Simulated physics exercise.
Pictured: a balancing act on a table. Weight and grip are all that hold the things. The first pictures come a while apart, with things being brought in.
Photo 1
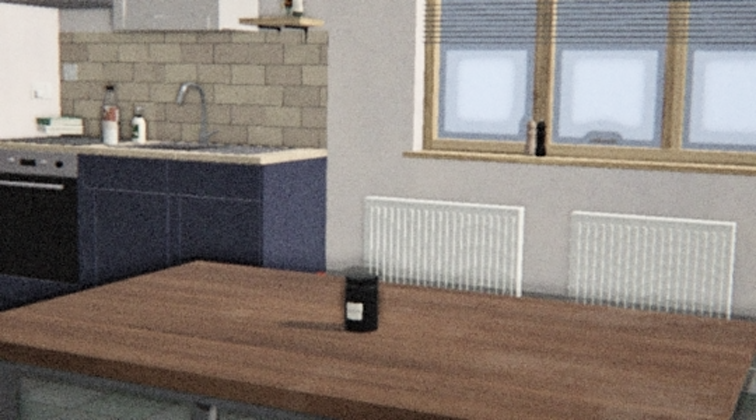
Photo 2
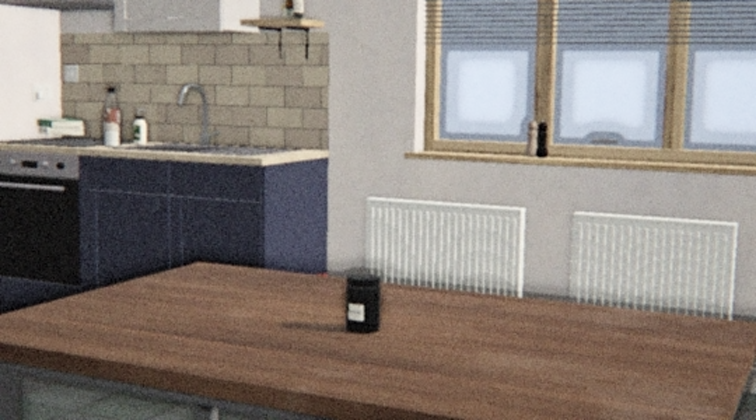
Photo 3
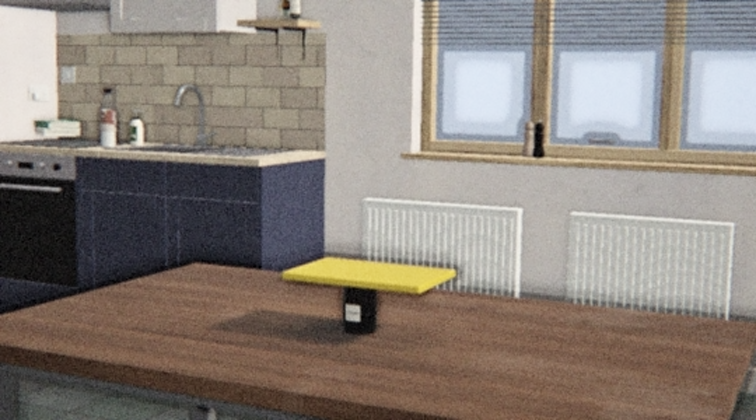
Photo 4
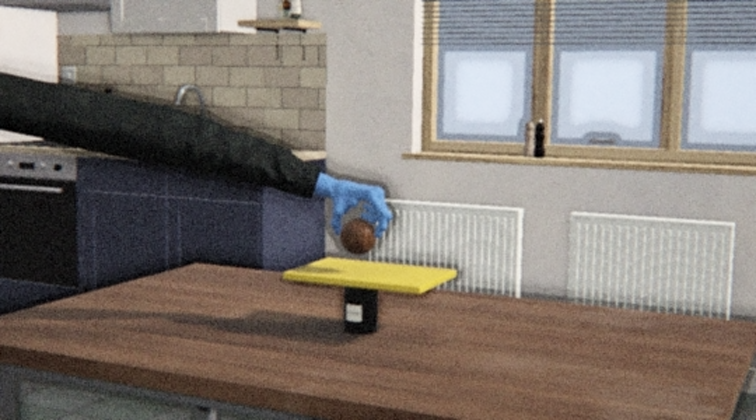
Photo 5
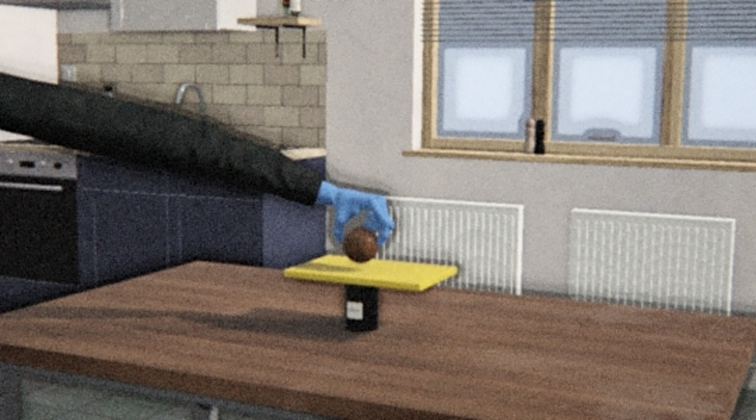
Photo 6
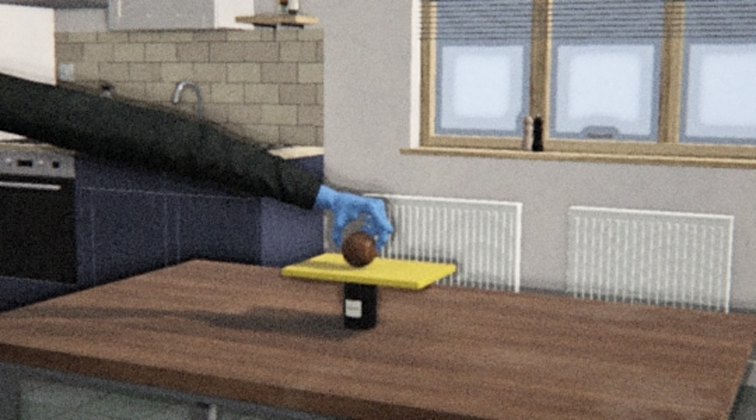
A gloved hand lowers a brown onion onto a yellow lid resting on a black jar.
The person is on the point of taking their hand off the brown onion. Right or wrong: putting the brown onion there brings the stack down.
Wrong, the stack stays up.
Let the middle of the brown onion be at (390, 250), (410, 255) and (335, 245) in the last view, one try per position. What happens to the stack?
Try 1: Topples; try 2: Topples; try 3: Stands.
Then, 0.20 s on from there, no change.
Then, 0.50 s on from there, brown onion resting near (359, 250).
In the end, all 3 unmoved. At the end, from the last picture's camera, brown onion near (359, 250). The stack stays up.
